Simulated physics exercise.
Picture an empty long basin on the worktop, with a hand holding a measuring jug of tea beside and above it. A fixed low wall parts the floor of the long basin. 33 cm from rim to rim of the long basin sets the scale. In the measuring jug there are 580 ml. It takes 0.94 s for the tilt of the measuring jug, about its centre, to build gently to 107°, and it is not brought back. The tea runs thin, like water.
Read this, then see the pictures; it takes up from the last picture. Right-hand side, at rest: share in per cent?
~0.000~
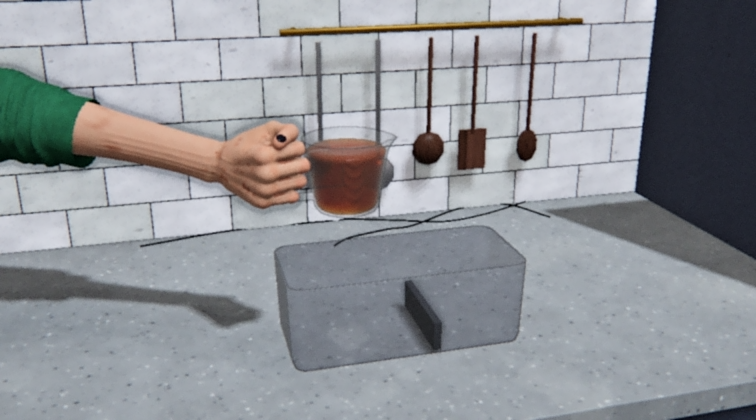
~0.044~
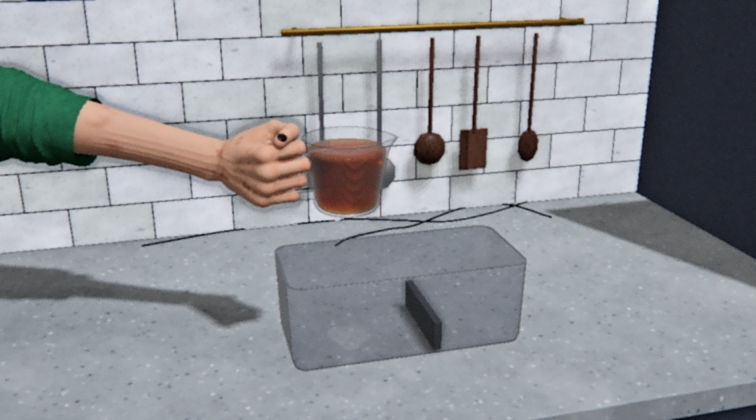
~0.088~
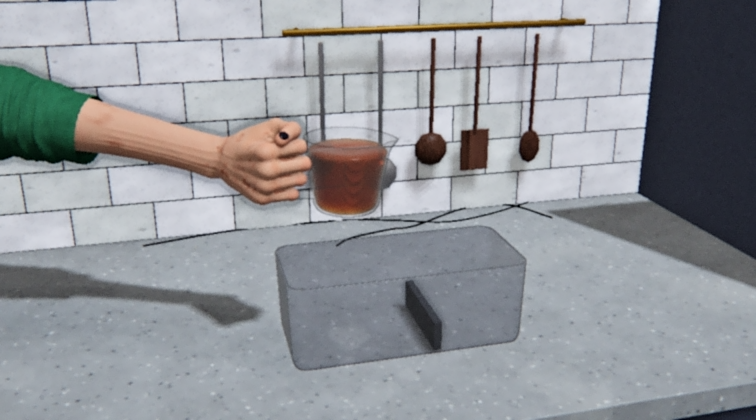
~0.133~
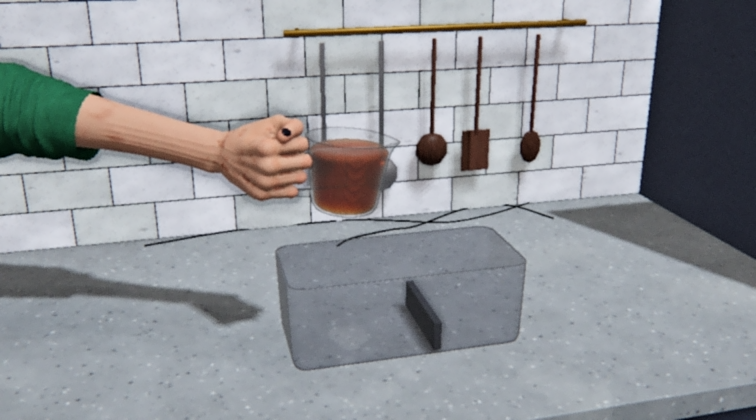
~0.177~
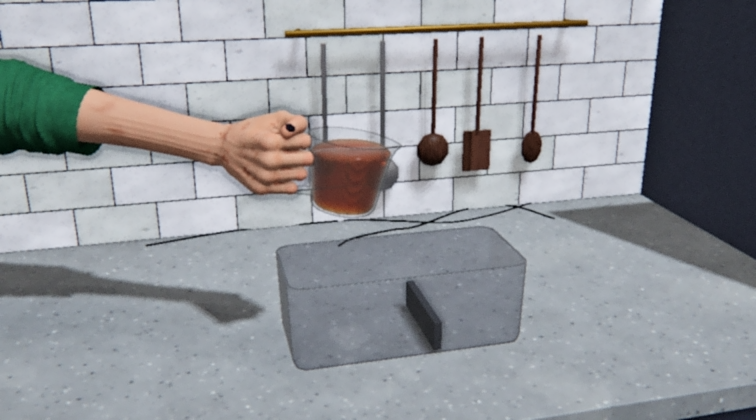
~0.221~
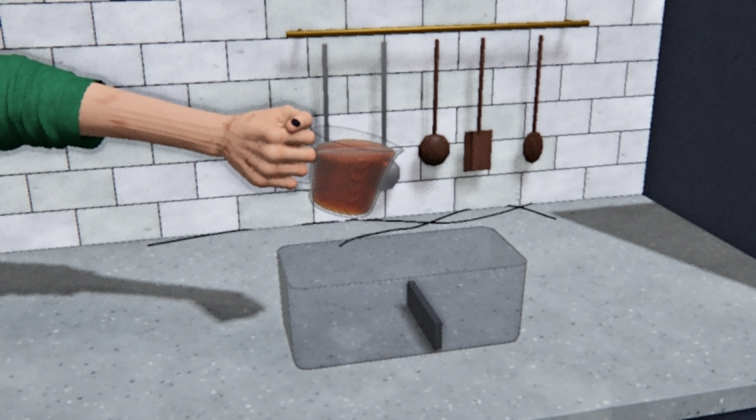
75 per cent.
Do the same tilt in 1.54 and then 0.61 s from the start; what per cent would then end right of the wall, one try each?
I'd say 80 percent on the first go, 60 percent on the next.
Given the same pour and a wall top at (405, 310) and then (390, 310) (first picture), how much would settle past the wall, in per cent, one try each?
One try each: Around 90 percent and then around 95 percent.
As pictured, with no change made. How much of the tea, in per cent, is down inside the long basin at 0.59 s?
Some 14 per cent.
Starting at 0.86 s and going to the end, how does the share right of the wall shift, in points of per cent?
It rises by about 6.
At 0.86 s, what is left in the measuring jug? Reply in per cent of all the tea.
9 per cent or so.
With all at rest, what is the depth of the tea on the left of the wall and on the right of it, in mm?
The left side settles near 6 mm and the right side near 26 mm.
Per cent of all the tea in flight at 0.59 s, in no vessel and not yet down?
At that moment, about 26 percent.
By 0.59 s the tilt is 74° and 62 per cent is still to pour, 0 is left of the wall and 13 right of it.
By 0.86 s the tilt is 105° and 9 per cent is still to pour, 11 is left of the wall and 69 right of it.
By 1.13 s the tilt is 107° and 0 per cent is still to pour, 25 is left of the wall and 74 right of it.
By 1.44 s the tilt is 107° and 0 per cent is still to pour, 24 is left of the wall and 75 right of it.
At rest 25 per cent lies left of the wall, 75 right of it and 1 outside.
